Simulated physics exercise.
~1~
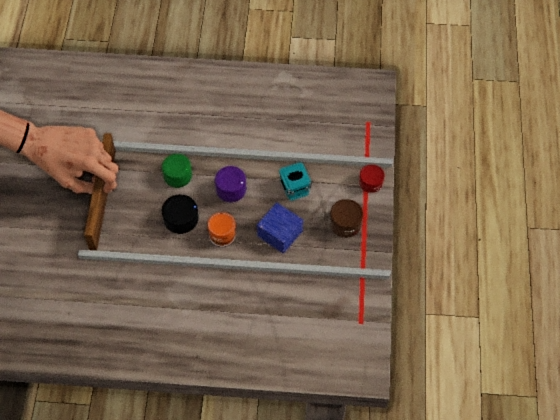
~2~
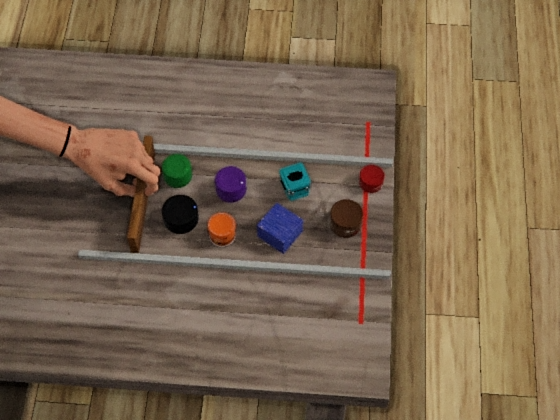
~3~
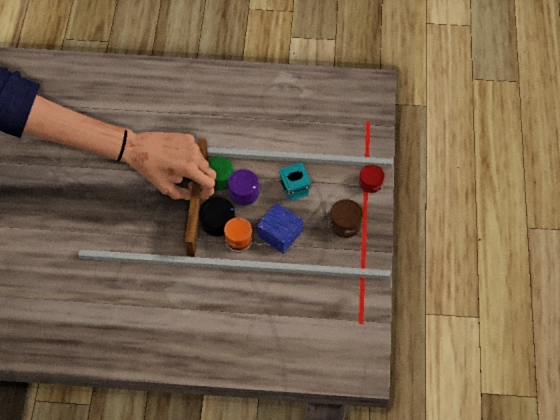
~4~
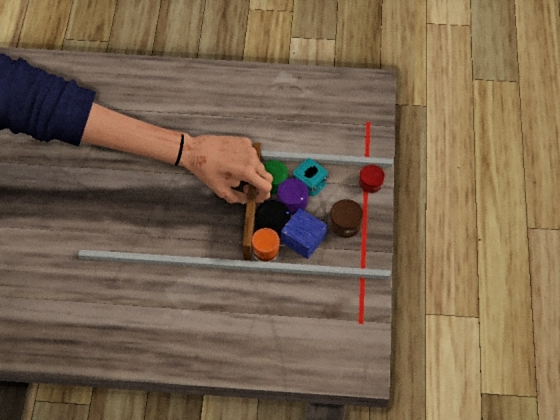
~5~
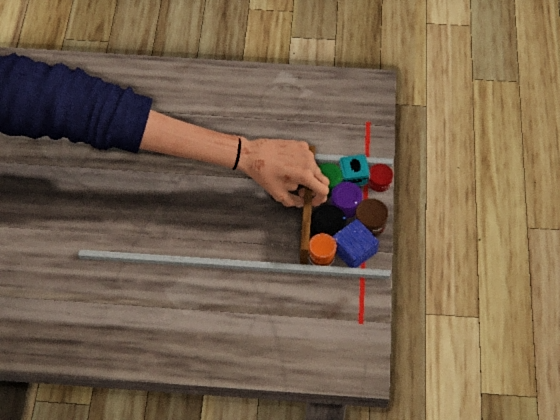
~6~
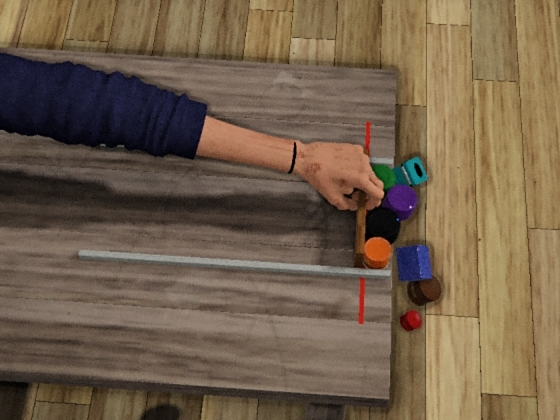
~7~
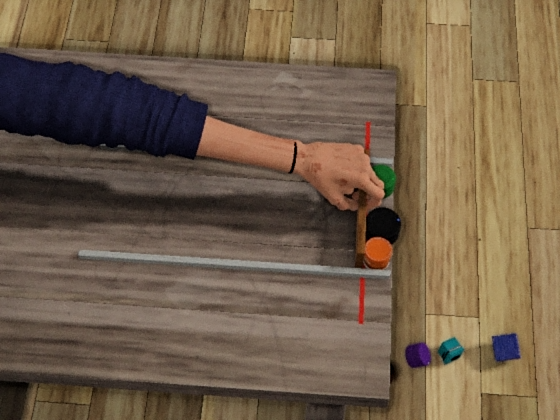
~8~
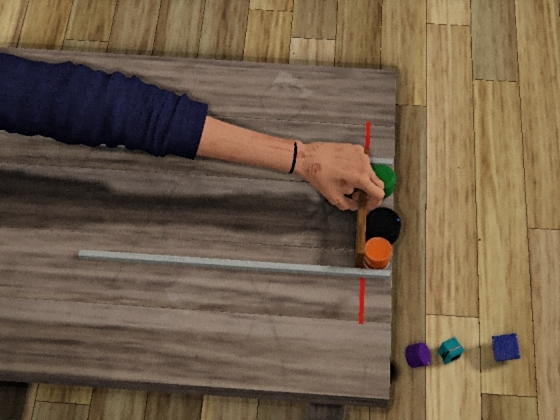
A hand pushes an upright wooden board rightward between two pale rails on a gray tabletop, toward a scatter of small colorful objects. The board reaches the green and black lids first, then gathers the orange and purple ones, the turquoise case and the blue block into a tight cluster. The cluster presses against the brown and red tubs near the table's right edge. As the board reaches the red tape, the purple lid, blue block, turquoise case and both tubs go over the edge. The board stops there, with the green, black and orange pieces still perched at the edge.
